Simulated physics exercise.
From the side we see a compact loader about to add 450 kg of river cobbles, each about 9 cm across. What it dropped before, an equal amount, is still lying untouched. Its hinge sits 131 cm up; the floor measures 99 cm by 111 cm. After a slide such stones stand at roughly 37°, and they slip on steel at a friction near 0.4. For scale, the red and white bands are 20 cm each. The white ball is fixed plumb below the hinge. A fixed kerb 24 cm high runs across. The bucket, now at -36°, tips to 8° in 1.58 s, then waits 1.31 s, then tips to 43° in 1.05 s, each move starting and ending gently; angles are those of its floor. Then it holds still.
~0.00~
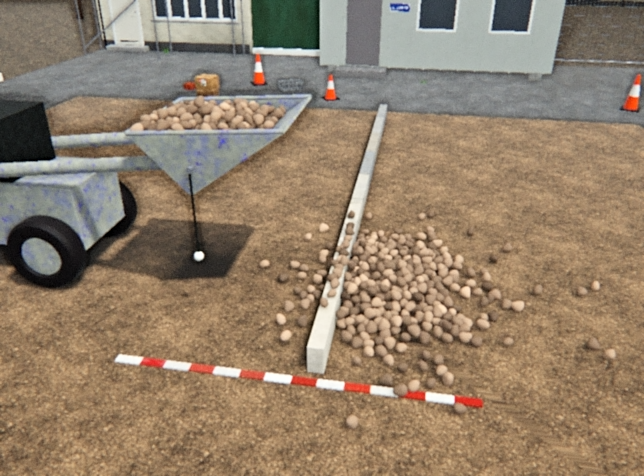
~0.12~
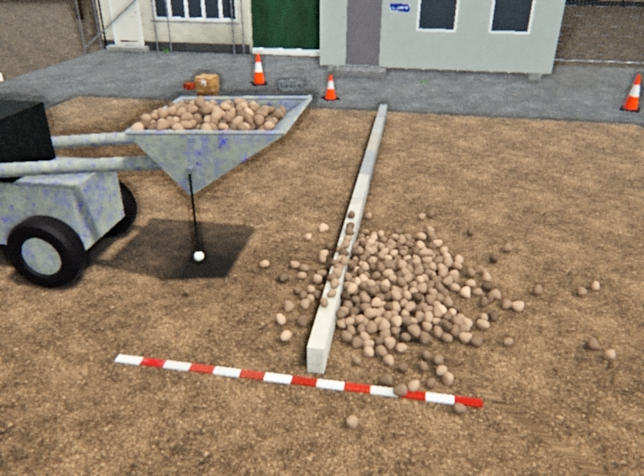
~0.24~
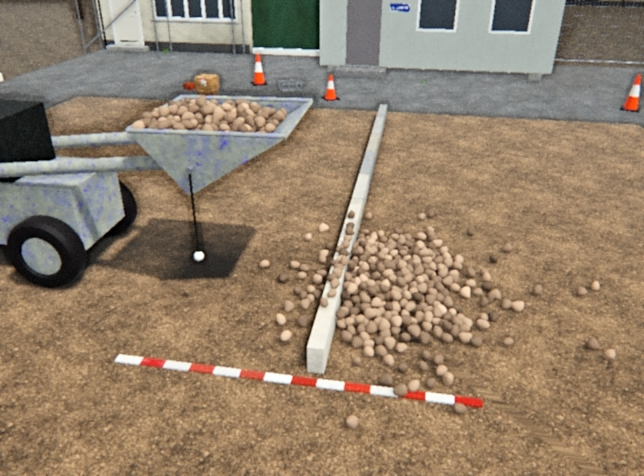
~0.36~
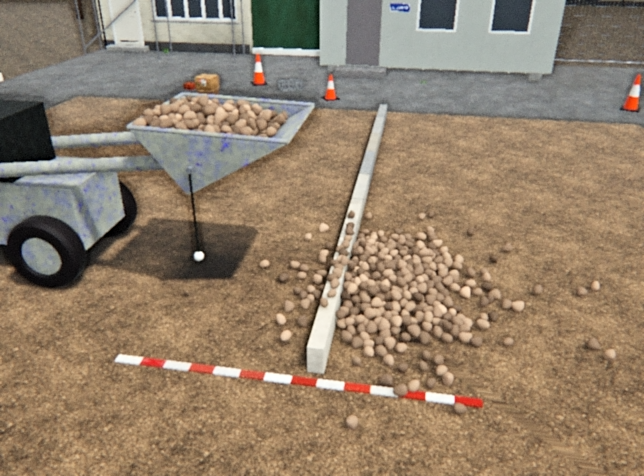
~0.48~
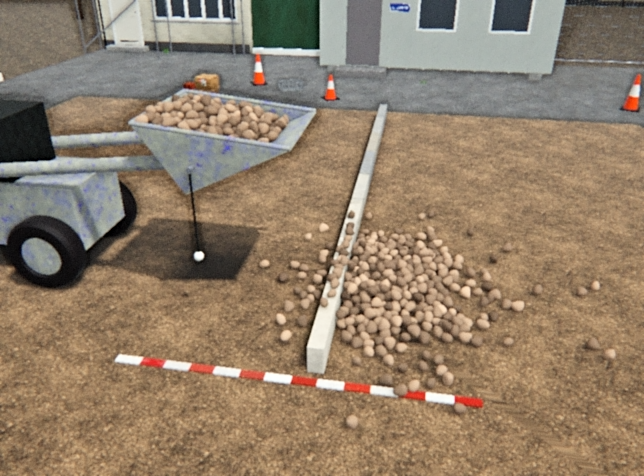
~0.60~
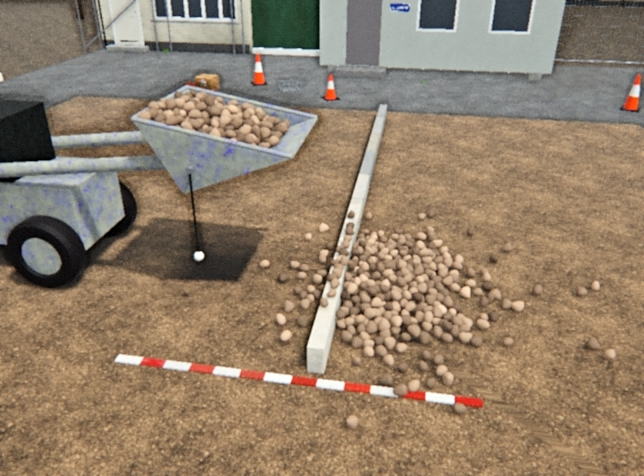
A loader's grey, blue-flecked metal bucket, heaped with brownish stones at left, tilts slowly and slightly, its right-hand lip dipping a little as the stones shift gently within it. The camera stays still, looking down across a brown dirt yard towards pale buildings, a green door and orange cones. A pale kerb, a pile of similar stones mostly to its right, and a red-and-white striped strip all remain motionless.
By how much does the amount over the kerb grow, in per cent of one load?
Some 6 per cent is added.
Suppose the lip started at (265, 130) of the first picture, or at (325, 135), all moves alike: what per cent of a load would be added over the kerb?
First some 0, then 45 per cent.
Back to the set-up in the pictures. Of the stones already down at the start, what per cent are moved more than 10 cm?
Roughly 5 per cent of them.
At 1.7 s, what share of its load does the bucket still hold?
Roughly 100 per cent is still inside.
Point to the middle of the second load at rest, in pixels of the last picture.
Near (305, 269).
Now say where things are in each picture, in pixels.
The first picture shows lip at (284, 132), floor tilted -36°, highest stones at (210, 106). The earlier load is highest near (343, 255), 29 cm above ground level, 10 % on this side of the kerb, 90 % over the kerb.
The second picture shows lip at (284, 133), floor tilted -35°, highest stones at (210, 106); the stones move at 0.0 m/s on average.
The third picture shows lip at (286, 137), floor tilted -33°, highest stones at (202, 106); the stones move at 0.1 m/s on average.
In the fourth picture, the bucket is at -30°, its lip at (288, 142); the top of the load is at (202, 105); the stones move at 0.1 m/s on average.
In the fifth picture, the bucket is at -26°, its lip at (290, 149); the top of the load is at (191, 104); the stones move at 0.2 m/s on average.
The sixth picture shows lip at (292, 157), floor tilted -22°, highest stones at (189, 101); the stones move at 0.2 m/s on average.
After 1.2 s the floor is at 1°; in per cent of one load, 100 in the bucket, 10 on this side of the kerb, 90 over the kerb; the foremost stones are at (554, 301).
After 1.7 s the floor is at 8°; in per cent of one load, 100 in the bucket, 10 on this side of the kerb, 90 over the kerb; the foremost stones are at (554, 301).
After 4.4 s the floor is at 43°; in per cent of one load, 0 in the bucket, 104 on this side of the kerb, 96 over the kerb; the foremost stones are at (554, 301).
After 7.1 s the floor is at 43°; in per cent of one load, 0 in the bucket, 104 on this side of the kerb, 96 over the kerb; the foremost stones are at (554, 301). Net gain over the kerb, 6.
